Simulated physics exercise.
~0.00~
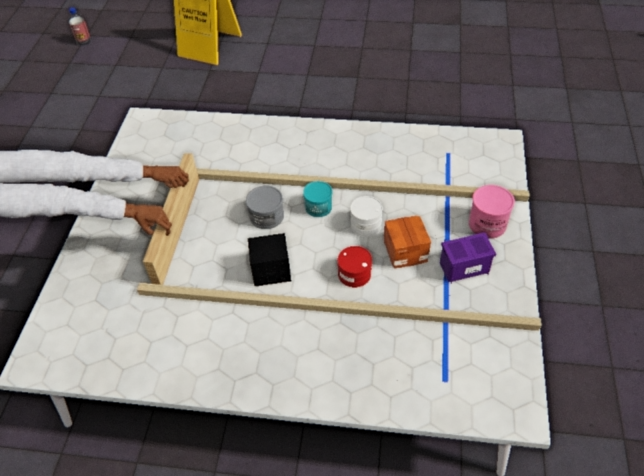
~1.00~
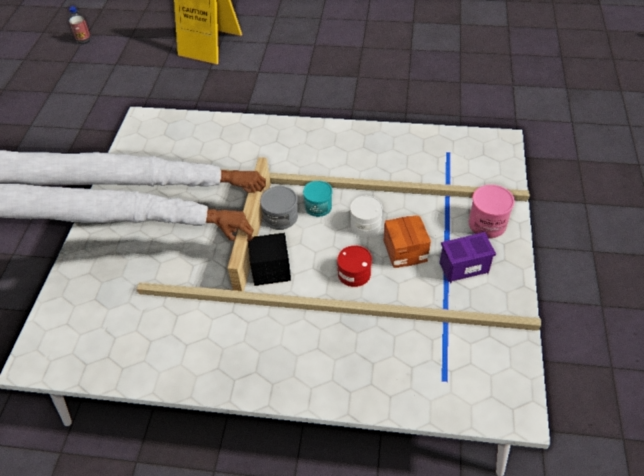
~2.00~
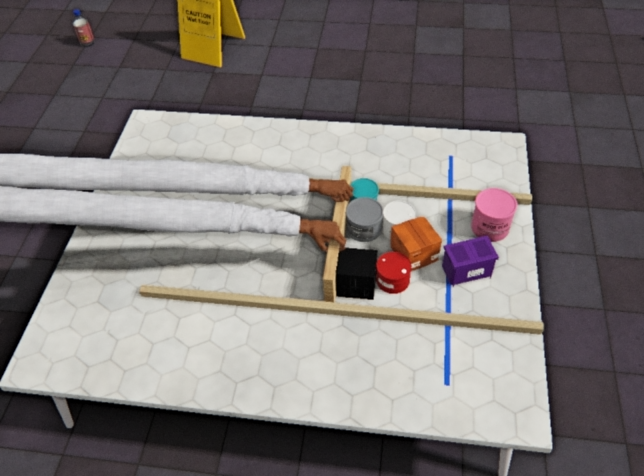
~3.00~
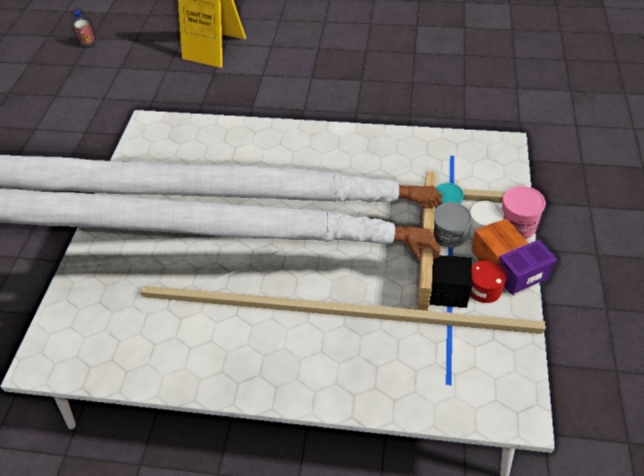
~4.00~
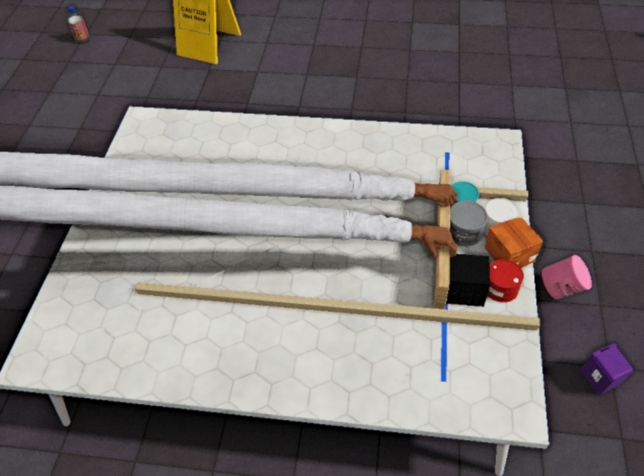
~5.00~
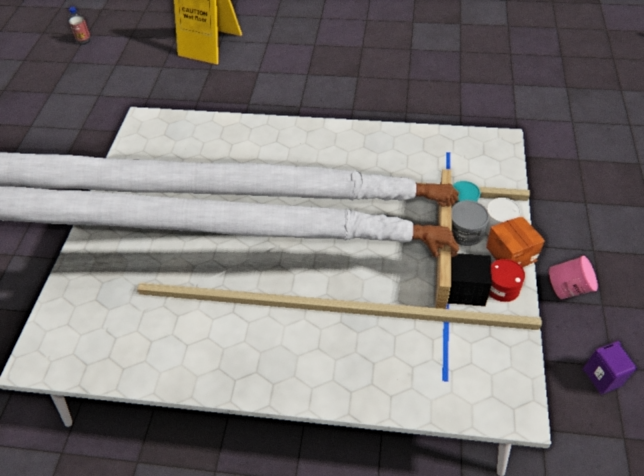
Two hands pushed a wooden plank to the right across a white table, gathering a jumble of pails, boxes and cans until it stopped at the blue tape, and the pink pail and purple tote went over the edge while the others stayed on.
